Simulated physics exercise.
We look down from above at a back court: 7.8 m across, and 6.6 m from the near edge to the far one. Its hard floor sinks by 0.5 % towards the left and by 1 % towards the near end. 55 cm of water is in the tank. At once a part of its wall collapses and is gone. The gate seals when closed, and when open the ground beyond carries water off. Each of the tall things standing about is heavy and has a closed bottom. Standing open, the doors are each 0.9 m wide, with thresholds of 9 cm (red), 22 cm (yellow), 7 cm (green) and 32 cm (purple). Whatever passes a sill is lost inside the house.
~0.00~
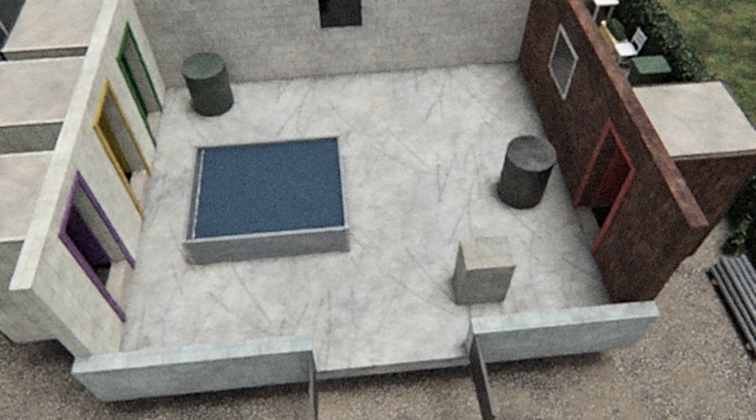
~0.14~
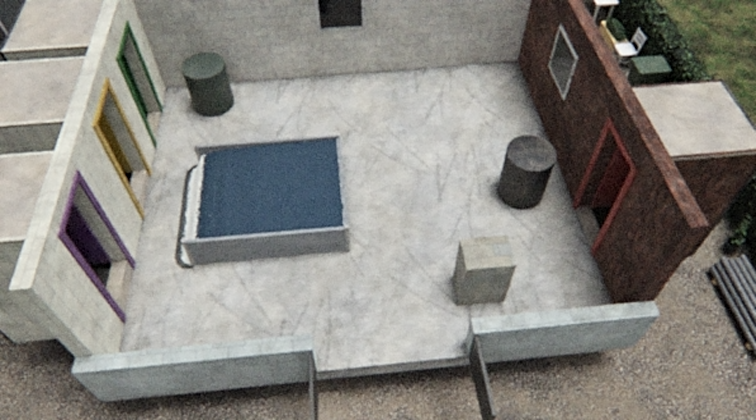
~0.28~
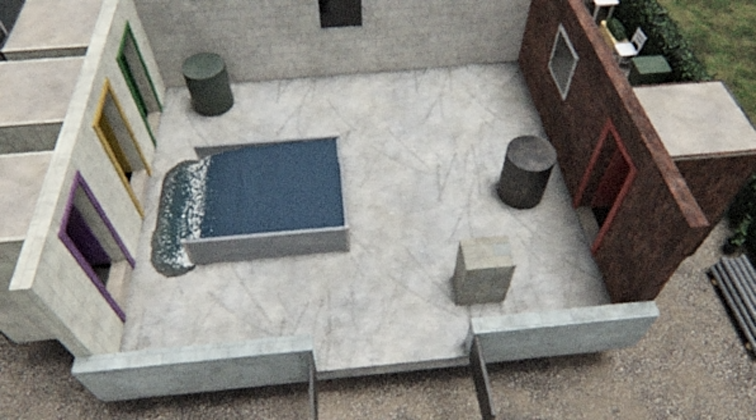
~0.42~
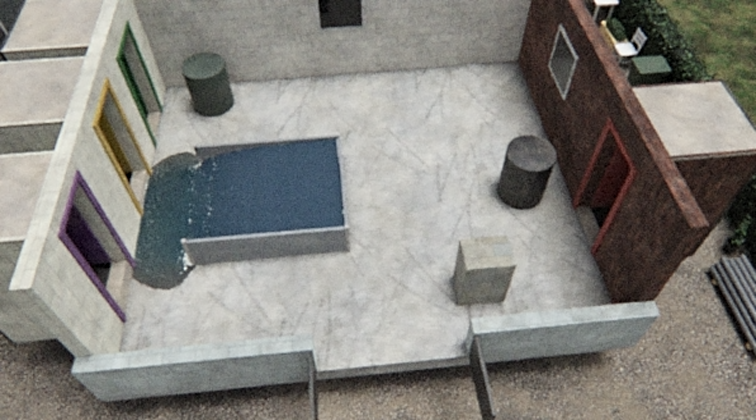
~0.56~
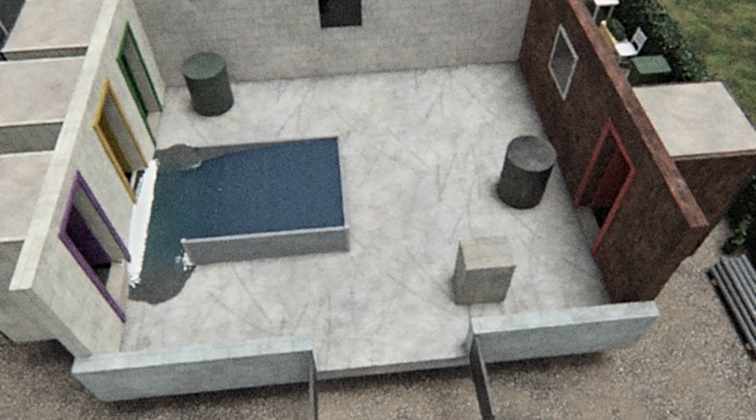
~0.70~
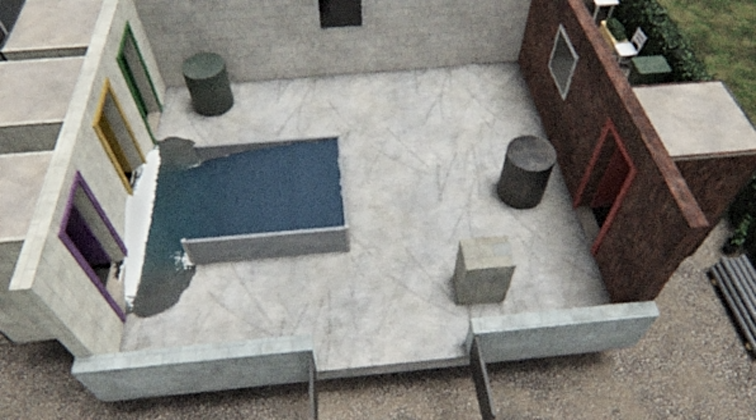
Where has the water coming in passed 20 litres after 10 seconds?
The red door lets in less than the limit, the yellow door lets in more than the limit, the green door lets in more than the limit, the purple door lets in less than the limit.
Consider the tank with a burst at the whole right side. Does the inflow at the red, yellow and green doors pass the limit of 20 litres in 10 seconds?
So red tops it, yellow stays lower, green stays lower.
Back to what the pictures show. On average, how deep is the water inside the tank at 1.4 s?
About 35 centimetres on average.
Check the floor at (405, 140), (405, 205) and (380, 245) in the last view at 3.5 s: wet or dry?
Well, the first is untouched by it, the next untouched by it, the last untouched by it.
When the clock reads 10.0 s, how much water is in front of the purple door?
About 8.0 cm deep.
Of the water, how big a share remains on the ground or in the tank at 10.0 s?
Share still there: About 86 %.
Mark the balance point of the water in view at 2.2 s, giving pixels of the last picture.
Balance point at about (217, 217).
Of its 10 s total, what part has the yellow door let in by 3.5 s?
It comes to about 100 per cent.
After 1.4 s water covers 10 % of the floor and is deepest (43 cm) near (151, 230); red door not reached, yellow door 41 cm at the sill, 49 L in, green door 8 cm at the sill, 0 L in, purple door 24 cm at the sill, 0 L in.
After 2.2 s water covers 20 % of the floor and is deepest (41 cm) near (115, 376); red door not reached, yellow door 38 cm at the sill, 122 L in, green door 11 cm at the sill, 2 L in, purple door 26 cm at the sill, 0 L in.
After 3.5 s water covers 40 % of the floor and is deepest (33 cm) near (191, 88); red door not reached, yellow door 23 cm at the sill, 174 L in, green door 13 cm at the sill, 14 L in, purple door 17 cm at the sill, 1 L in.
After 6.0 s water covers 85 % of the floor and is deepest (16 cm) near (115, 376); red door not reached, yellow door 11 cm at the sill, 176 L in, green door 13 cm at the sill, 106 L in, purple door 11 cm at the sill, 1 L in.
After 10.0 s water covers 95 % of the floor and is deepest (14 cm) near (115, 376); red door 8 cm at the sill, 1 L in, yellow door 9 cm at the sill, 176 L in, green door 7 cm at the sill, 123 L in, purple door 8 cm at the sill, 1 L in.
